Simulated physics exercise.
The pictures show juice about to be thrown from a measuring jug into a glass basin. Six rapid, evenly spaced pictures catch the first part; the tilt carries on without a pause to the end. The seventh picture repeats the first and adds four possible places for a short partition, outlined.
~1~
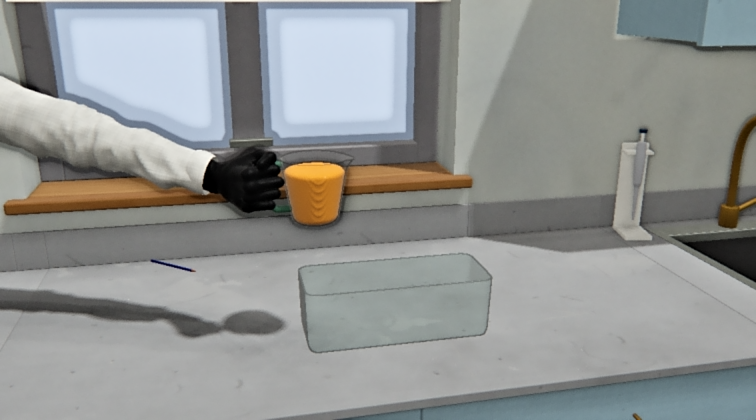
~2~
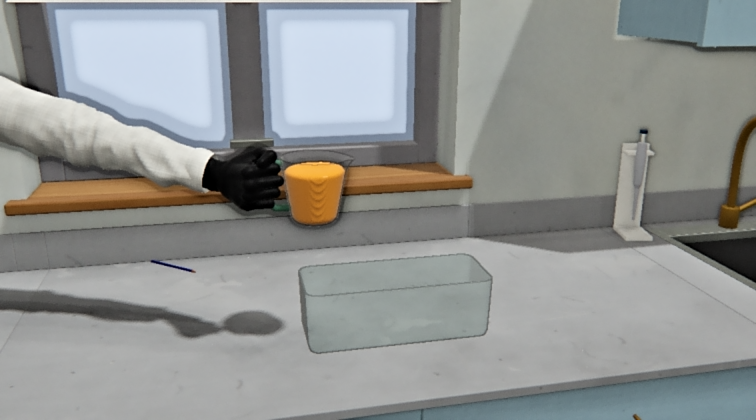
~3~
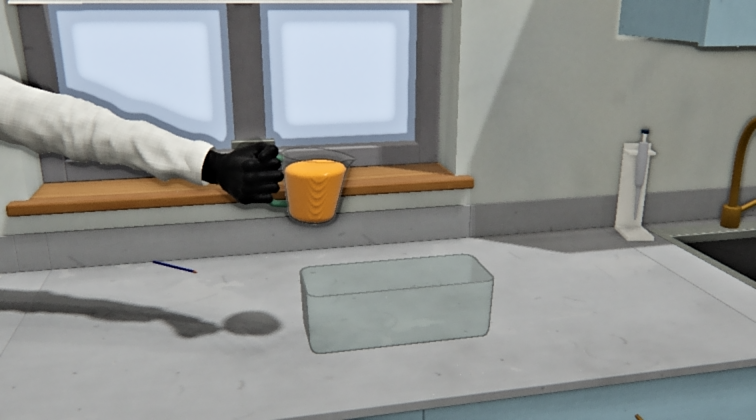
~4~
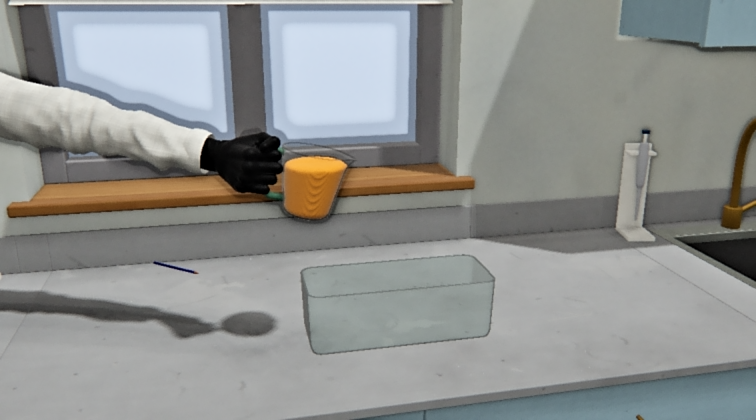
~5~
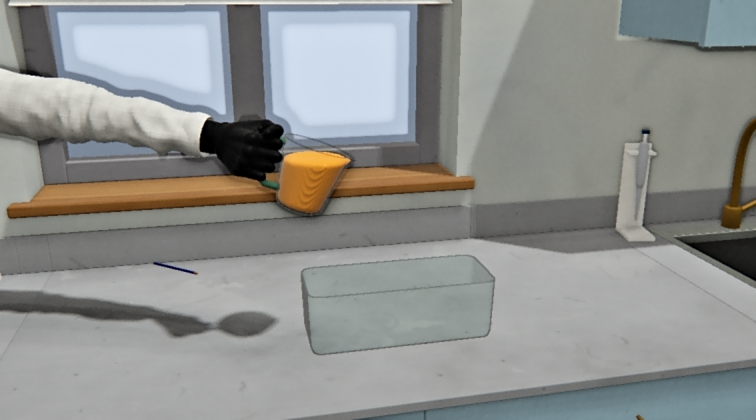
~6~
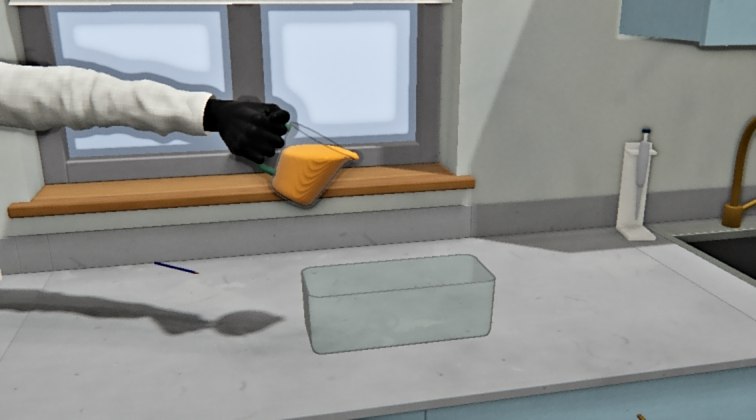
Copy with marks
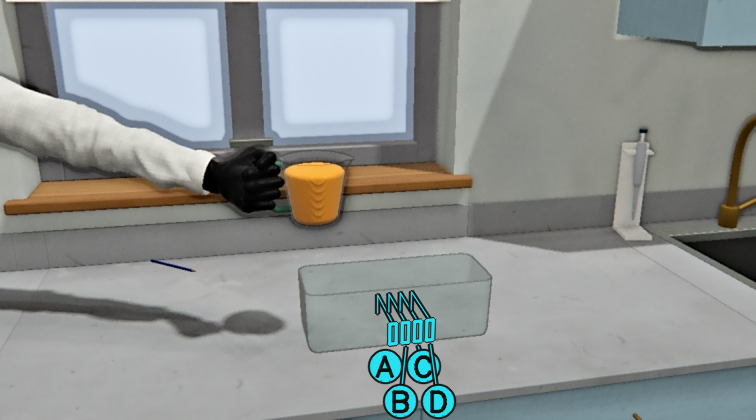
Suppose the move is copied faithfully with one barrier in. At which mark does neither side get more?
D.
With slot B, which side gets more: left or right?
The right one.
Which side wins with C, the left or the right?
The right side.
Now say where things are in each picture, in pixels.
The first frame shows upright, lip at (354, 157); basin from (308, 351) to (486, 332); nothing has left yet.
The second frame shows upright, lip at (354, 158); nothing has left yet.
The third frame shows tipped about 5°, lip at (355, 158); nothing has left yet.
The fourth frame shows tipped about 12°, lip at (356, 159); nothing has left yet.
The fifth frame shows tipped about 20°, lip at (355, 159); nothing has left yet.
The sixth frame shows tipped about 30°, lip at (355, 158); juice is over the lip, down to (355, 158).
In cyan, A at (393, 348); B at (406, 347); C at (418, 346); D at (430, 344).
If A is chosen, about 8 % ends left of the wall and 88 % right of it; 4 % is lost outside.
If B is chosen, about 8 % ends left of the wall and 88 % right of it; 3 % is lost outside.
If C is chosen, about 14 % ends left of the wall and 82 % right of it; 4 % is lost outside.
If D is chosen, about 44 % ends left of the wall and 52 % right of it; 4 % is lost outside.
